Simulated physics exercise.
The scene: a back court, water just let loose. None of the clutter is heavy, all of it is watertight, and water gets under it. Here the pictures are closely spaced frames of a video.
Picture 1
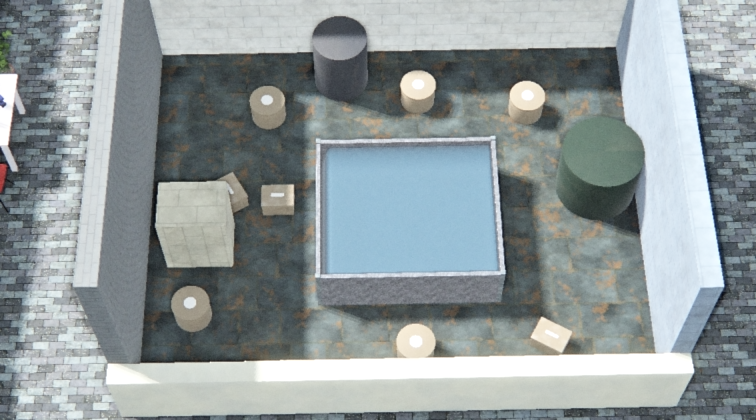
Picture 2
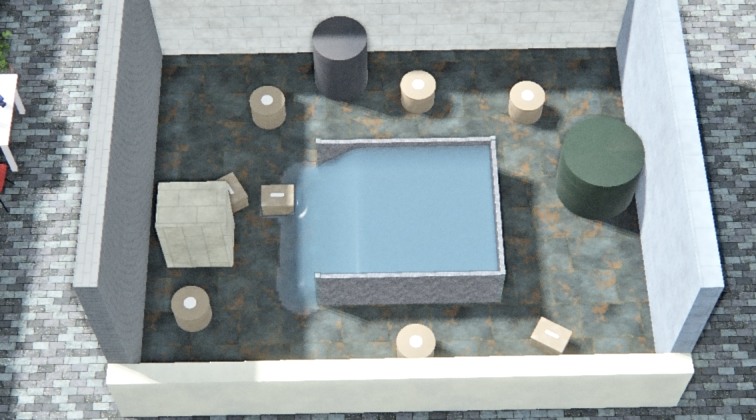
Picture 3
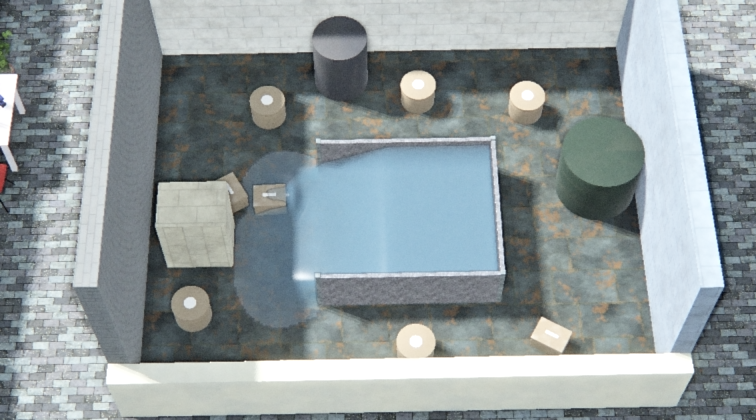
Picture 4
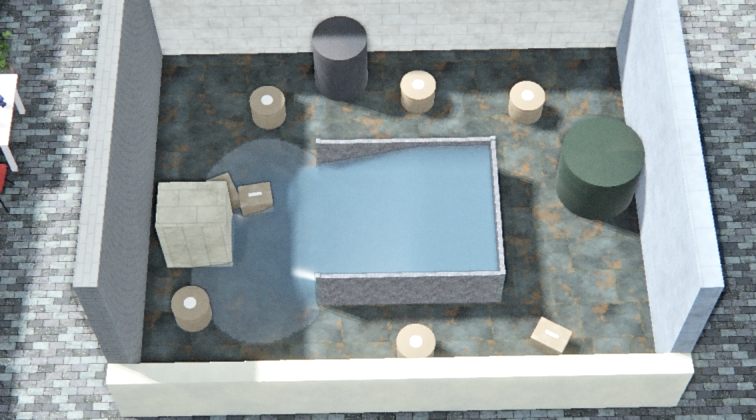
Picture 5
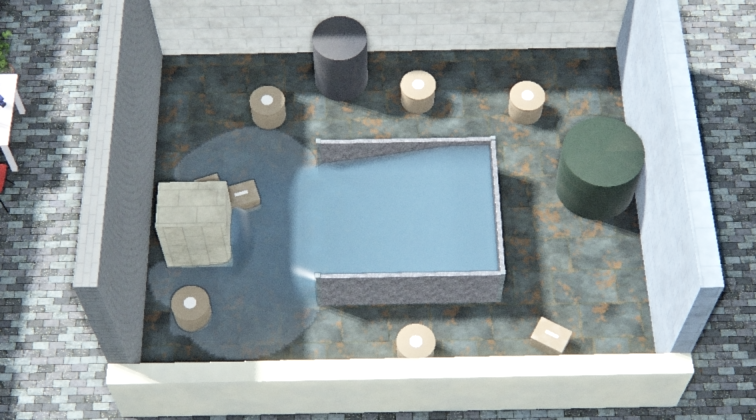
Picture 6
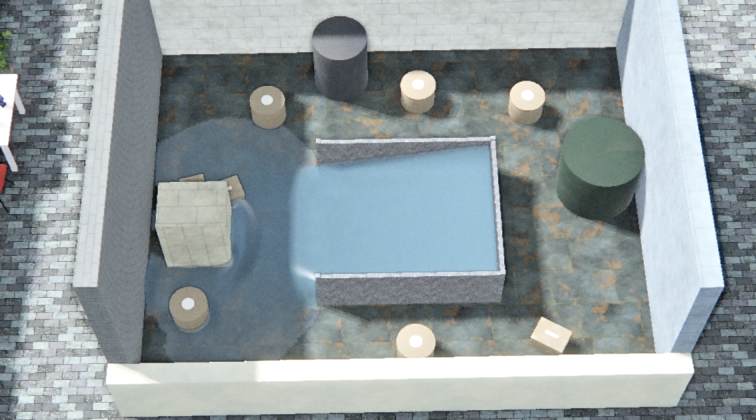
Water pours out of the open left side of a rectangular tank in a walled court and spreads across the dark floor in a widening, rounded sheet. It reaches two small tan boxes and pushes them leftward, behind a pale stone block, while the other containers stay nearly still.
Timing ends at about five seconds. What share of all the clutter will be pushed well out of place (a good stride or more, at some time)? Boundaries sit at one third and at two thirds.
The share is at least two thirds.
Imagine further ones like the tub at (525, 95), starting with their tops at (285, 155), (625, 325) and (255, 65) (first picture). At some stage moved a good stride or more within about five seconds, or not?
Shoved clear, stays put, shoved clear.
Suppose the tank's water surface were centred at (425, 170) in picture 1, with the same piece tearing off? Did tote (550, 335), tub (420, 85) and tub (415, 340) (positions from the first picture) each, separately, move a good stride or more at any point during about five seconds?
Well, the first one didn't get far, the second got driven a long way, and the third got driven a long way.
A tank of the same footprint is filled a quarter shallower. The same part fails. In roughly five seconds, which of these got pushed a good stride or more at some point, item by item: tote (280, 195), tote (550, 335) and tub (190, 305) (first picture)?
Object 1: Passed the mark. Object 2: Stayed below the mark. Object 3: Passed the mark.
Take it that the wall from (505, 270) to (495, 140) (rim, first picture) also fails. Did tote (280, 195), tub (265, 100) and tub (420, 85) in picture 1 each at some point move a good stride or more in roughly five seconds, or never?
The first: Fell short; the second: Fell short; the third: Went past that.
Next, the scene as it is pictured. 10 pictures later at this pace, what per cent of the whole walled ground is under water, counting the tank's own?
45 %, give or take.
A moment on, 3 of 8 are well off their spots; 2 afloat.
Next, 3 of 8 are well off their spots; 3 afloat.
Later, 2 of 8 are well off their spots; 4 afloat.
In the end, 5 of 8 are well off their spots, and 6 have been at some point; 4 afloat.
